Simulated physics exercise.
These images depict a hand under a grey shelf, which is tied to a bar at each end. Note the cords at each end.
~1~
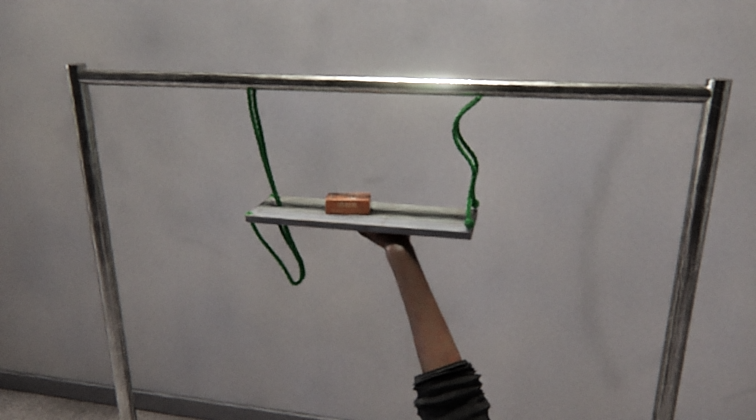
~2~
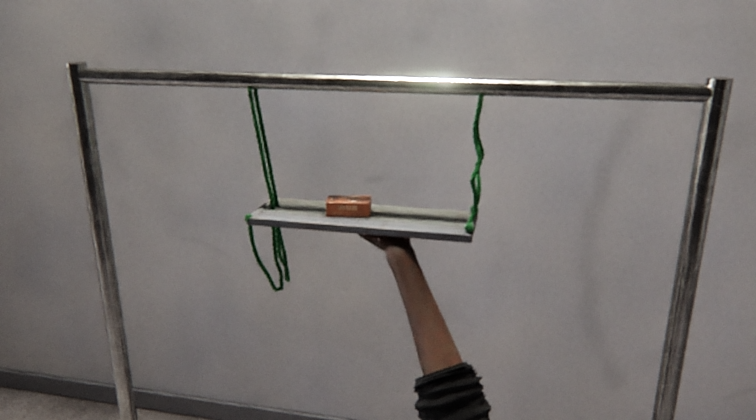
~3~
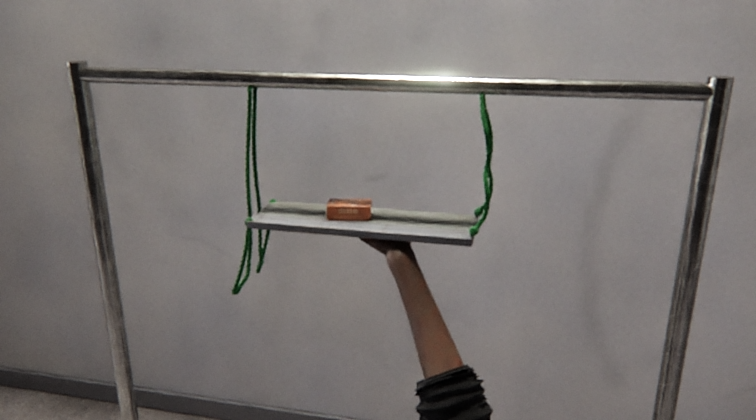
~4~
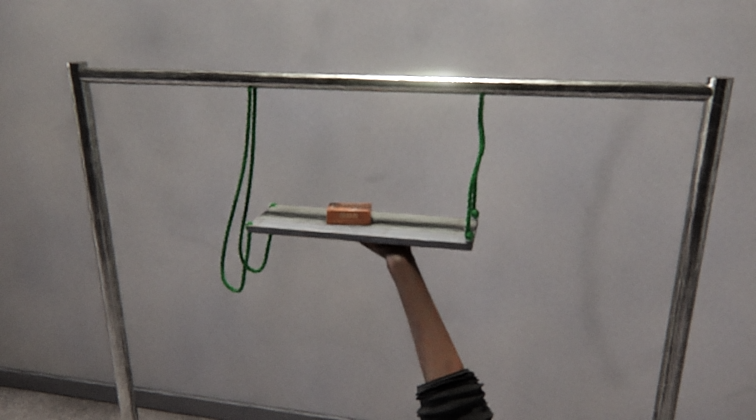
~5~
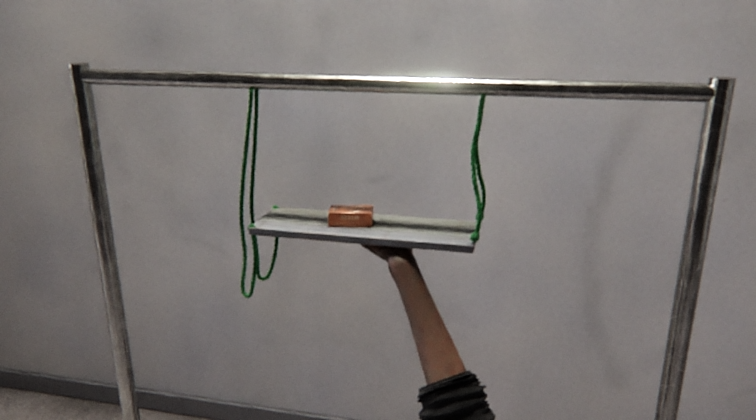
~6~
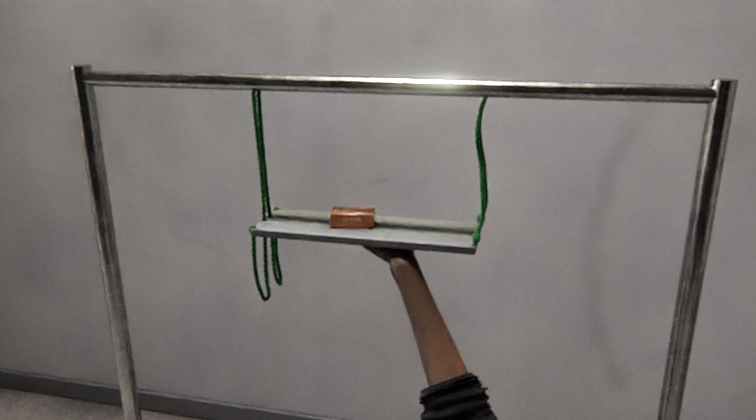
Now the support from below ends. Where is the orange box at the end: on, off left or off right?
Chances are it departs leftward from its perch.
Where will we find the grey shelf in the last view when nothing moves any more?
About (393, 308).
Then, 0.38 s on from there, board tipped 30° down to the left; box falling near (281, 305).
Then, 0.94 s on from there, board tipped 44° down to the left; box on the floor.
Then, 1.48 s on from there, board tipped 48° down to the left; box on the floor.
In the end, board tipped 49° down to the left; box on the floor. The orange box falls from the left end.
